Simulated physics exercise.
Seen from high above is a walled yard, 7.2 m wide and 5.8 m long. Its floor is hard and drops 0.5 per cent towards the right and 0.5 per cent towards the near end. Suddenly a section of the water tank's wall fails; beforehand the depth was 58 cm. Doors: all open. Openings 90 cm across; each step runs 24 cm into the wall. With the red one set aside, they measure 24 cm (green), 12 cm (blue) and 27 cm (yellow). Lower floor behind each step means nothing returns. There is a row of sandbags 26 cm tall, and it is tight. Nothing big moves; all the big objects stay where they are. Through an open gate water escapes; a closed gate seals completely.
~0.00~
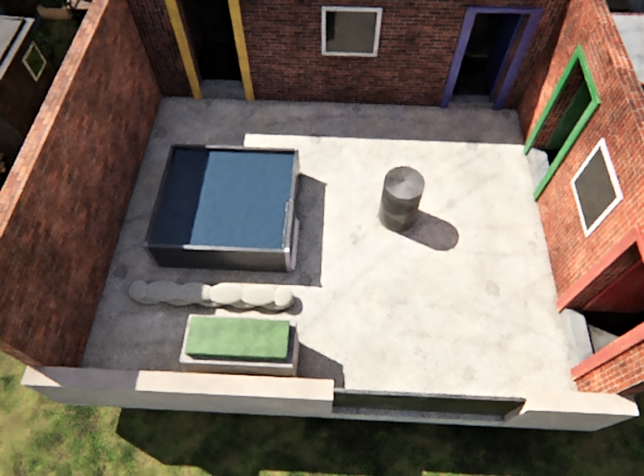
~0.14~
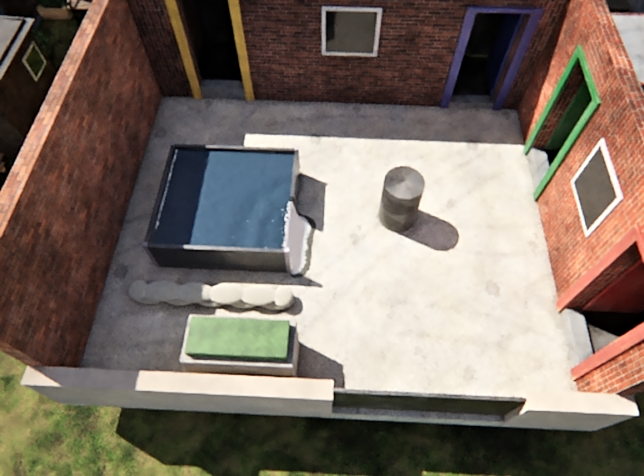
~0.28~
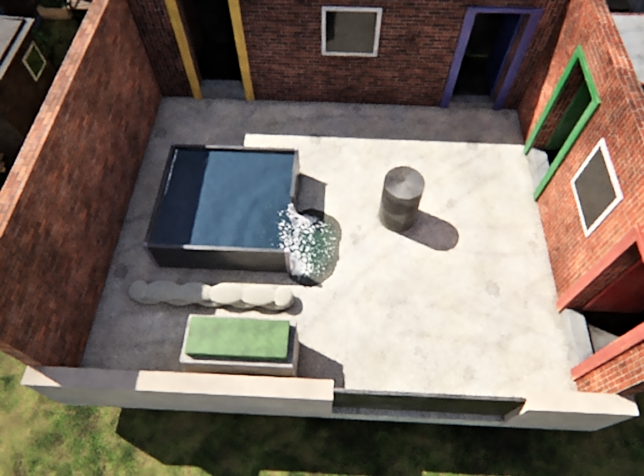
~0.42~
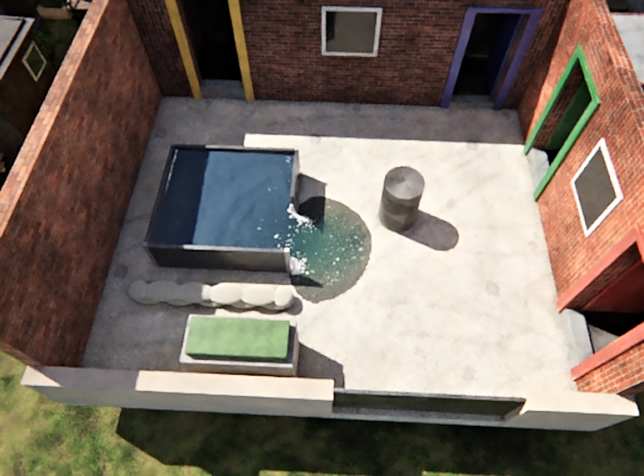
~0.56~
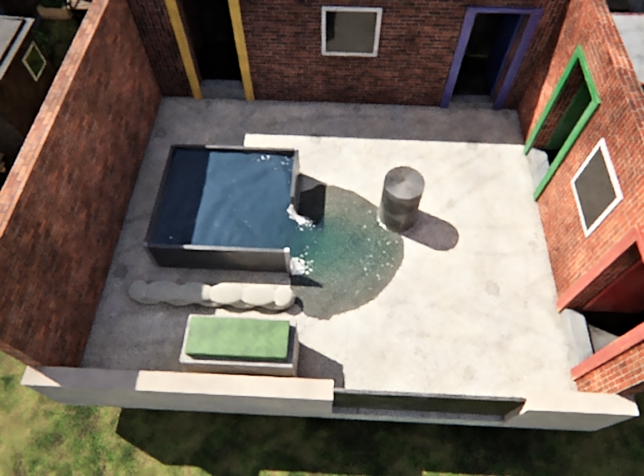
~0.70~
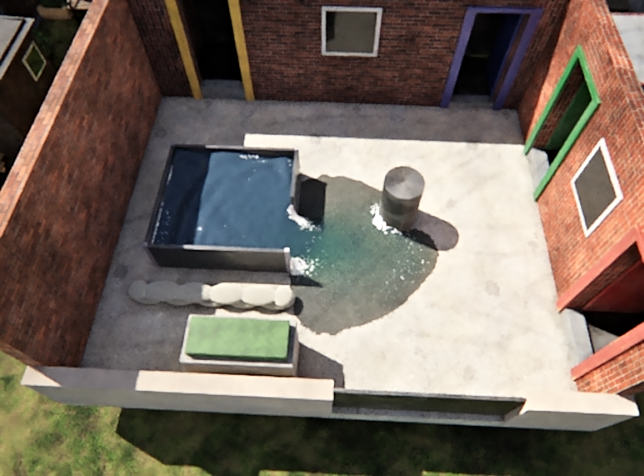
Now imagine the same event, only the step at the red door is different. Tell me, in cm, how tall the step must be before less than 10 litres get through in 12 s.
It would have to be roughly 23 cm high.
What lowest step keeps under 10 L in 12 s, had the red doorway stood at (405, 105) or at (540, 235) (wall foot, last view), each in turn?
Around 6.5 and 13.0 cm respectively.
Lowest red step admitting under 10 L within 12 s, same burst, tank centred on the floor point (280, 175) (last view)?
About 12.5 centimetres.
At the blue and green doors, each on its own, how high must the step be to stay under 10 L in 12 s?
Roughly 11.0 cm for the blue door and roughly 8.0 cm for the green door.
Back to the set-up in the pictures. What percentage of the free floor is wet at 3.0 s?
Approximately 50 % of it.
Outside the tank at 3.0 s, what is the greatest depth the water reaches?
About 32 cm.
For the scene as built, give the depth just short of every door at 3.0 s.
Centimetres: Yellow = 0, blue = 3, red = 26, green = 5.
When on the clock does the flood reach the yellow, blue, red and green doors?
Yellow = 9.0 s, blue = 2.8 s, red = 1.8 s, green = 2.4 s.
After 1.4 s water covers 25 % of the floor, deepest (34 cm) near (300, 250); it has not reached the red door.
After 3.0 s water covers 50 % of the floor, deepest (32 cm) near (541, 393); 26 cm at the red door, 4 litres in over its 20 cm step.
After 12.0 s water covers 95 % of the floor, deepest (12 cm) near (540, 260); 9 cm at the red door, 21 litres in over its 20 cm step.
At the red door as built, the water arrived by 1.8 s and peaked near 27 cm at 3.2 s.
With a step of 18.5 cm, 30 litres would have come in within the 12 s; with 25 cm, 5 litres. So under 10 litres takes about 23 cm.
